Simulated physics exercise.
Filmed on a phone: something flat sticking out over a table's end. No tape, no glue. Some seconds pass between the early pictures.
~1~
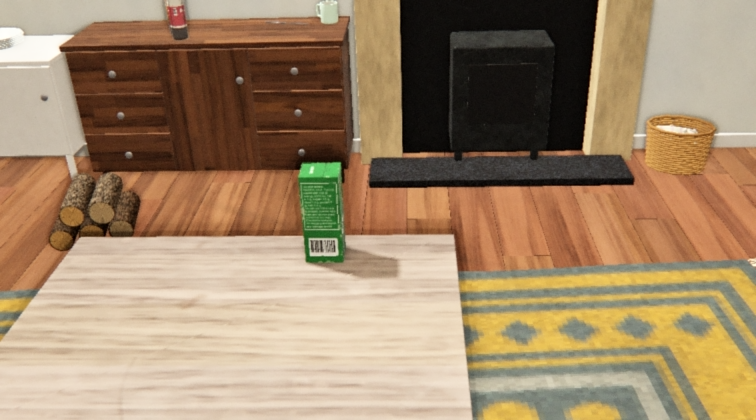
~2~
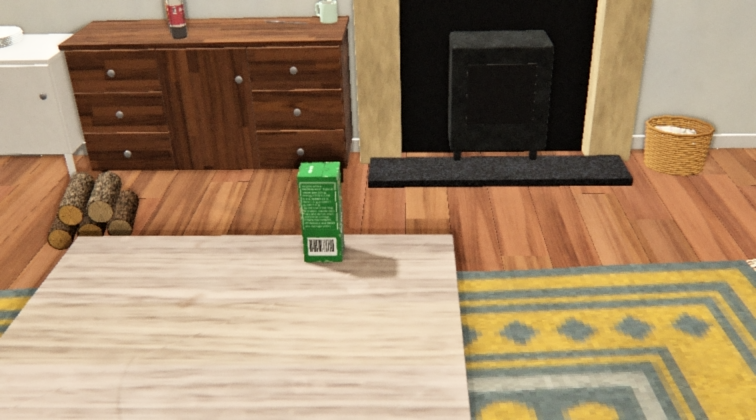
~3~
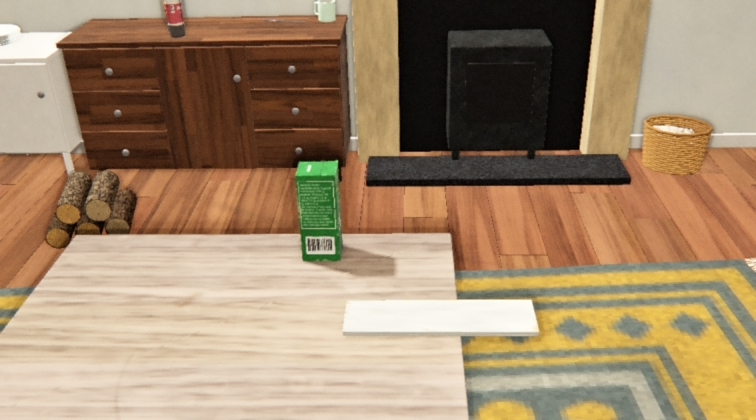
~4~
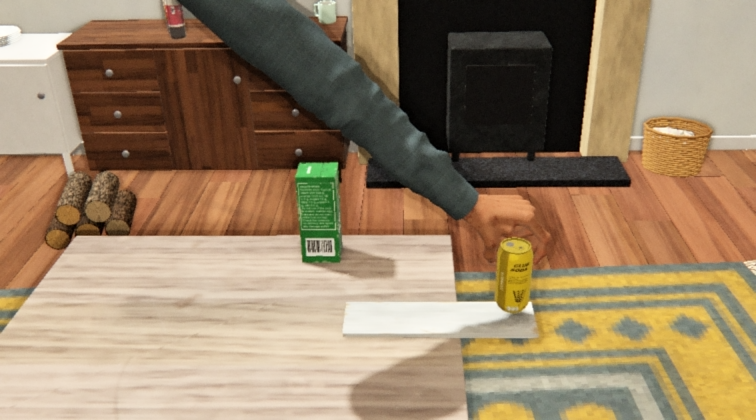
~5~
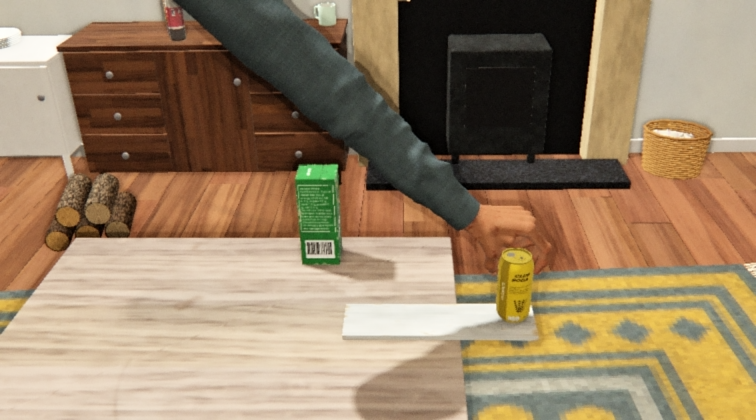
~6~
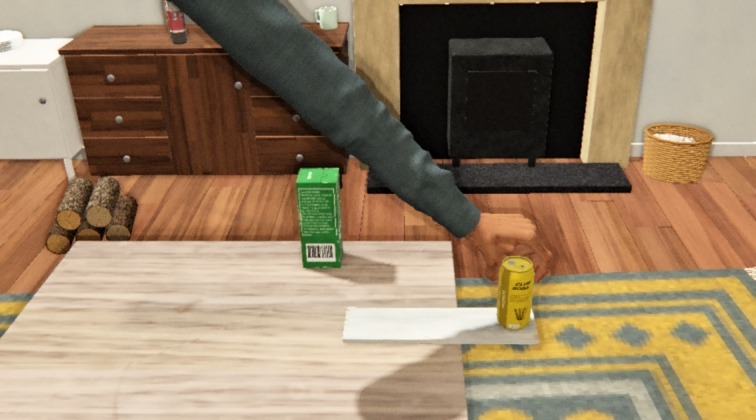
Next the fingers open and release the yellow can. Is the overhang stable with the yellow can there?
In the end the board tips off the edge.
Then, 0.60 s later than the last frame, white board and yellow can now down on the floor or falling.
Then, 0.80 s later than the last frame, things are still on the move.
When it is over, down on the floor or falling, white board and yellow can; green carton as before. The board goes over.
